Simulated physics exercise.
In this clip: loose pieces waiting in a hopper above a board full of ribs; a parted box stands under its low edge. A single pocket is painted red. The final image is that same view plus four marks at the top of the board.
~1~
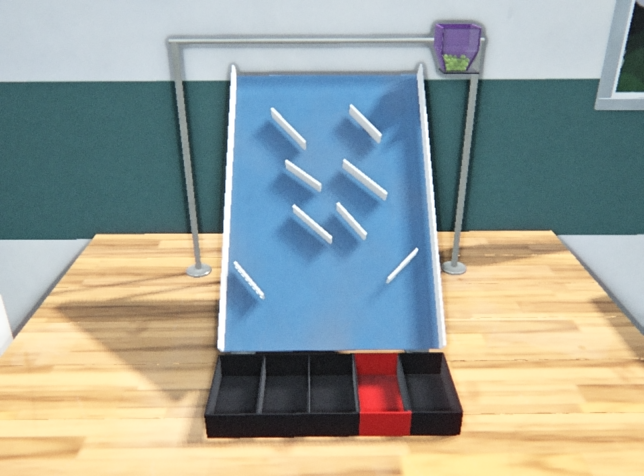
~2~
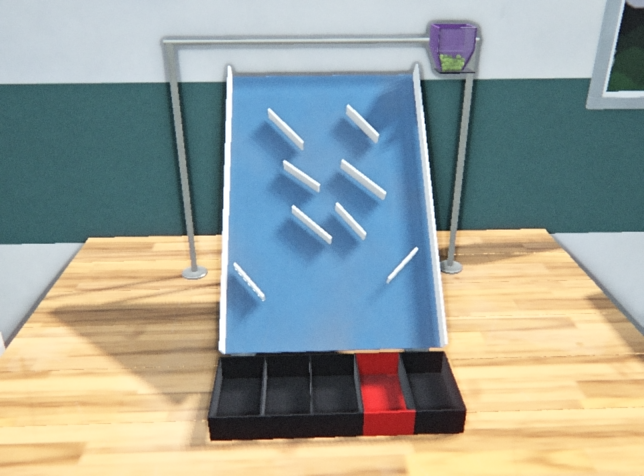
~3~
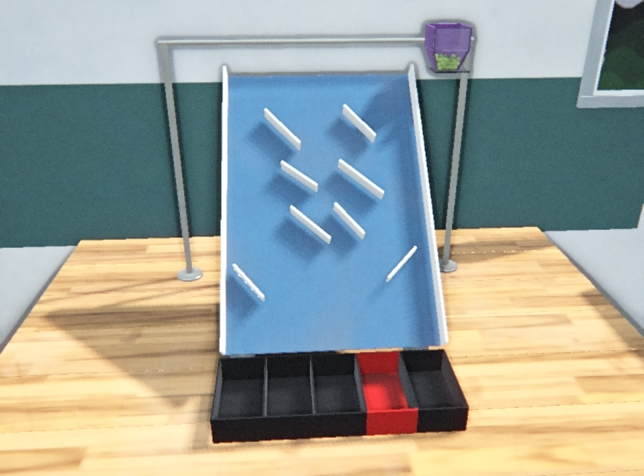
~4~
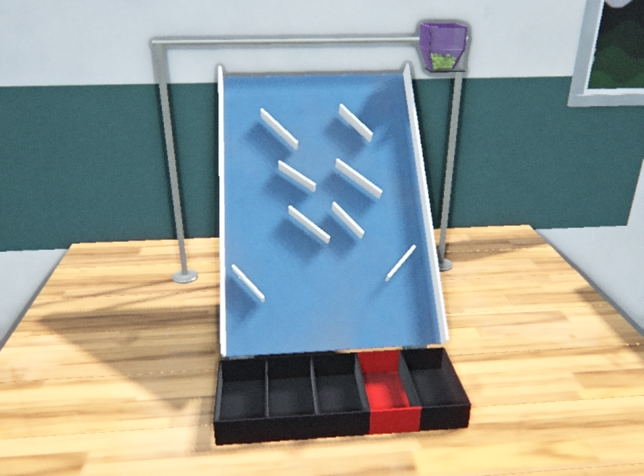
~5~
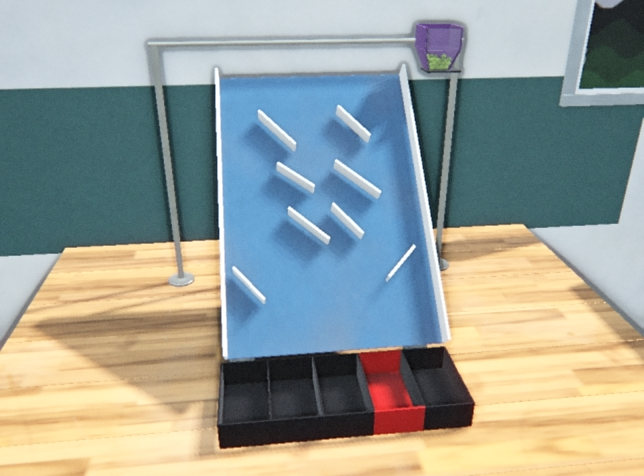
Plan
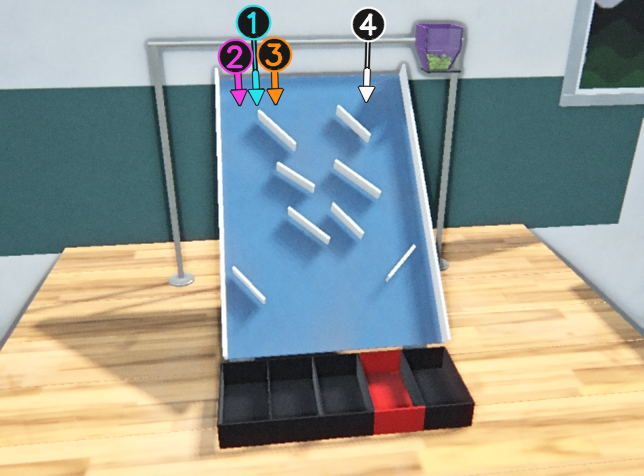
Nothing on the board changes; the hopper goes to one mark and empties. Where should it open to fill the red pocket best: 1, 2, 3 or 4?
3 beats the others.
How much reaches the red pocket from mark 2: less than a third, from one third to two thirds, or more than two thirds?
It is less than a third.
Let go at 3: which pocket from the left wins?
It is the fourth one.
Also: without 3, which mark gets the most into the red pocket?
The answer is 1.
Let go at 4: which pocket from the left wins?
The fifth from the left.
On the marked copy, mark 1 meets the board at (256, 99); mark 2 meets the board at (239, 99); mark 3 meets the board at (275, 98); mark 4 meets the board at (366, 96).
If 1 is chosen, close to a quarter in the red pocket, close to two thirds in other pockets, a small share outside the box.
If 2 is chosen, only a few in the red pocket, the bulk in other pockets, a small share outside the box.
If 3 is chosen, close to two thirds in the red pocket, close to a third in other pockets, only a few outside the box.
If 4 is chosen, none at all in the red pocket, the bulk in other pockets, a small share outside the box.
